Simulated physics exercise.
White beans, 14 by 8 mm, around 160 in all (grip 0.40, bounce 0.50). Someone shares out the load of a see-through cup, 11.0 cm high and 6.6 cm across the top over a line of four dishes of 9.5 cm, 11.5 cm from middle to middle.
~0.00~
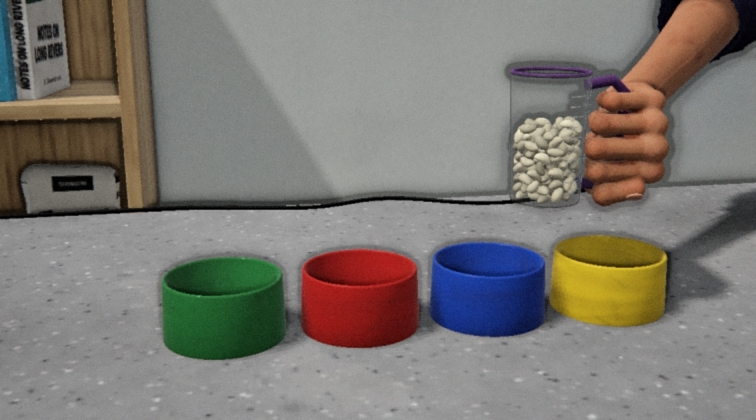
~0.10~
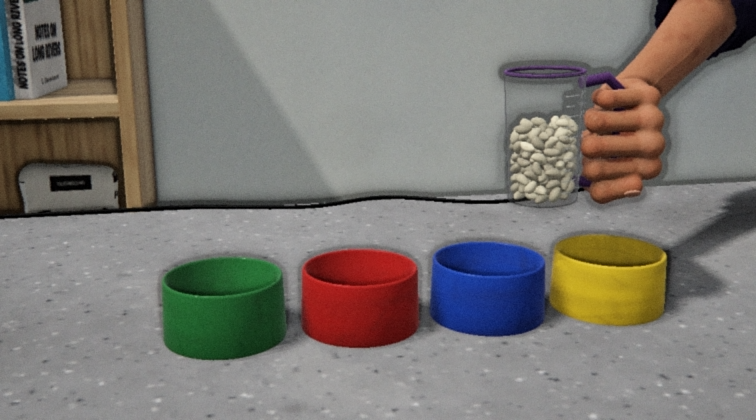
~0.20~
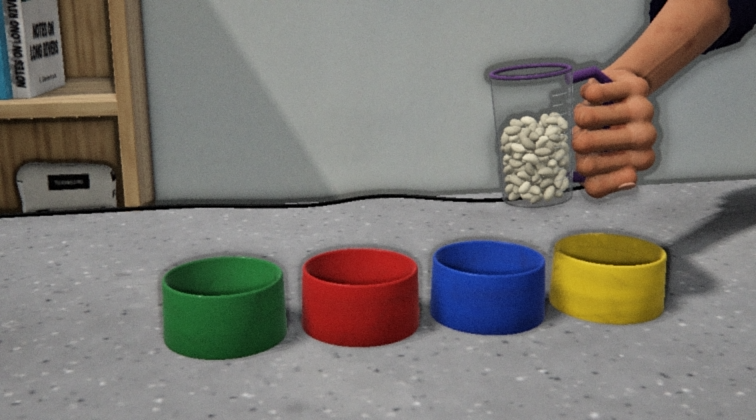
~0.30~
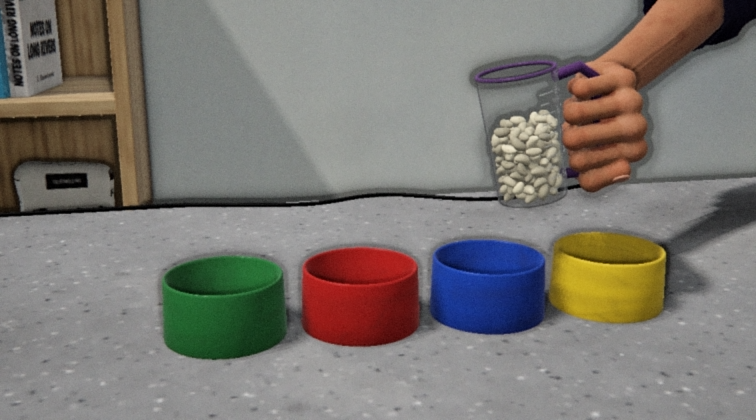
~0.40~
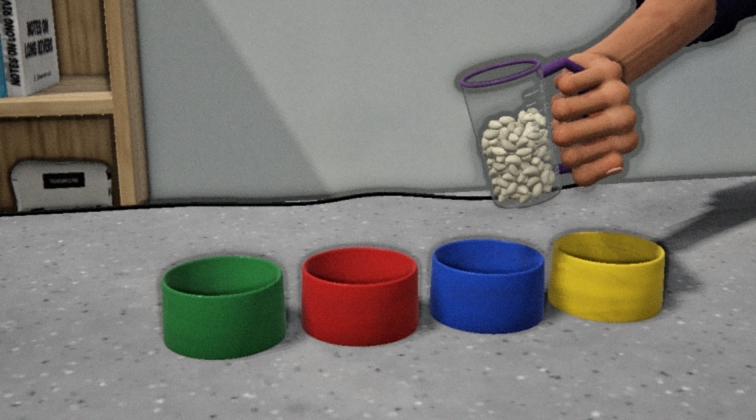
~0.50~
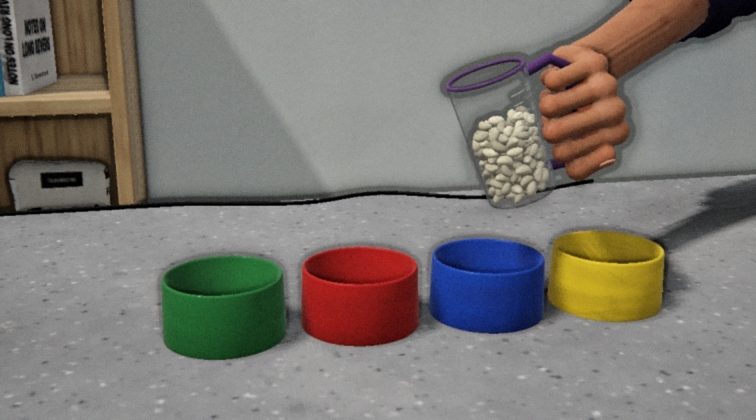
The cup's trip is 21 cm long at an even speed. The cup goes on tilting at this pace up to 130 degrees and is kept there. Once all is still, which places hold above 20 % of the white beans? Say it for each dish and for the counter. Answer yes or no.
Red no, blue no, green yes, yellow no, counter no.
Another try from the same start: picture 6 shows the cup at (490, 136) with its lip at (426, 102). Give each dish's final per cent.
Red 0; blue 0; green 100; yellow 0.
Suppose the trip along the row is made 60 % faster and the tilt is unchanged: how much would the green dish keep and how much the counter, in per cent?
Then: Green 100; counter 0.
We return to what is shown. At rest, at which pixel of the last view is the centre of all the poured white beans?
Around (217, 311).
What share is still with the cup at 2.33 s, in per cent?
Roughly 95 per cent.
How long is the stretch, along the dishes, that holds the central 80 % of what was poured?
Roughly 5 cm.
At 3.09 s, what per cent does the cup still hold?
About 0 per cent.
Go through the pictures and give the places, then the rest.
The first frame shows cup at (548, 137), tilt 0 degrees, lip at (514, 73), moved 0.0 cm; middle of the pieces at (549, 165); yellow dish at (610, 252); blue dish at (489, 260); red dish at (360, 268); green dish at (223, 277).
The second frame shows cup at (544, 136), tilt 2 degrees, lip at (508, 74), moved 0.4 cm; middle of the pieces at (546, 164).
The third frame shows cup at (534, 136), tilt 6 degrees, lip at (493, 77), moved 1.2 cm; middle of the pieces at (539, 163).
The fourth frame shows cup at (524, 135), tilt 11 degrees, lip at (479, 80), moved 2.1 cm; middle of the pieces at (531, 162).
The fifth frame shows cup at (514, 135), tilt 16 degrees, lip at (463, 85), moved 3.0 cm; middle of the pieces at (523, 161).
The sixth frame shows cup at (504, 135), tilt 20 degrees, lip at (449, 90), moved 3.9 cm; middle of the pieces at (515, 160); yellow dish at (608, 248); blue dish at (488, 256); red dish at (360, 266); green dish at (223, 276). The cup turns about 45 degrees a second and travels 9 cm a second.
After 1.60 s, tilt 71 degrees; cup holds 100 %.
After 2.33 s, tilt 105 degrees; cup holds 95 %, green 5 %.
Then, at 3.09 s, tilt 130 degrees; cup holds 0 %, green 100 %.
By 3.5 s all is still; red 0 %, blue 0 %, green 100 %, yellow 0 %, counter 0 %.
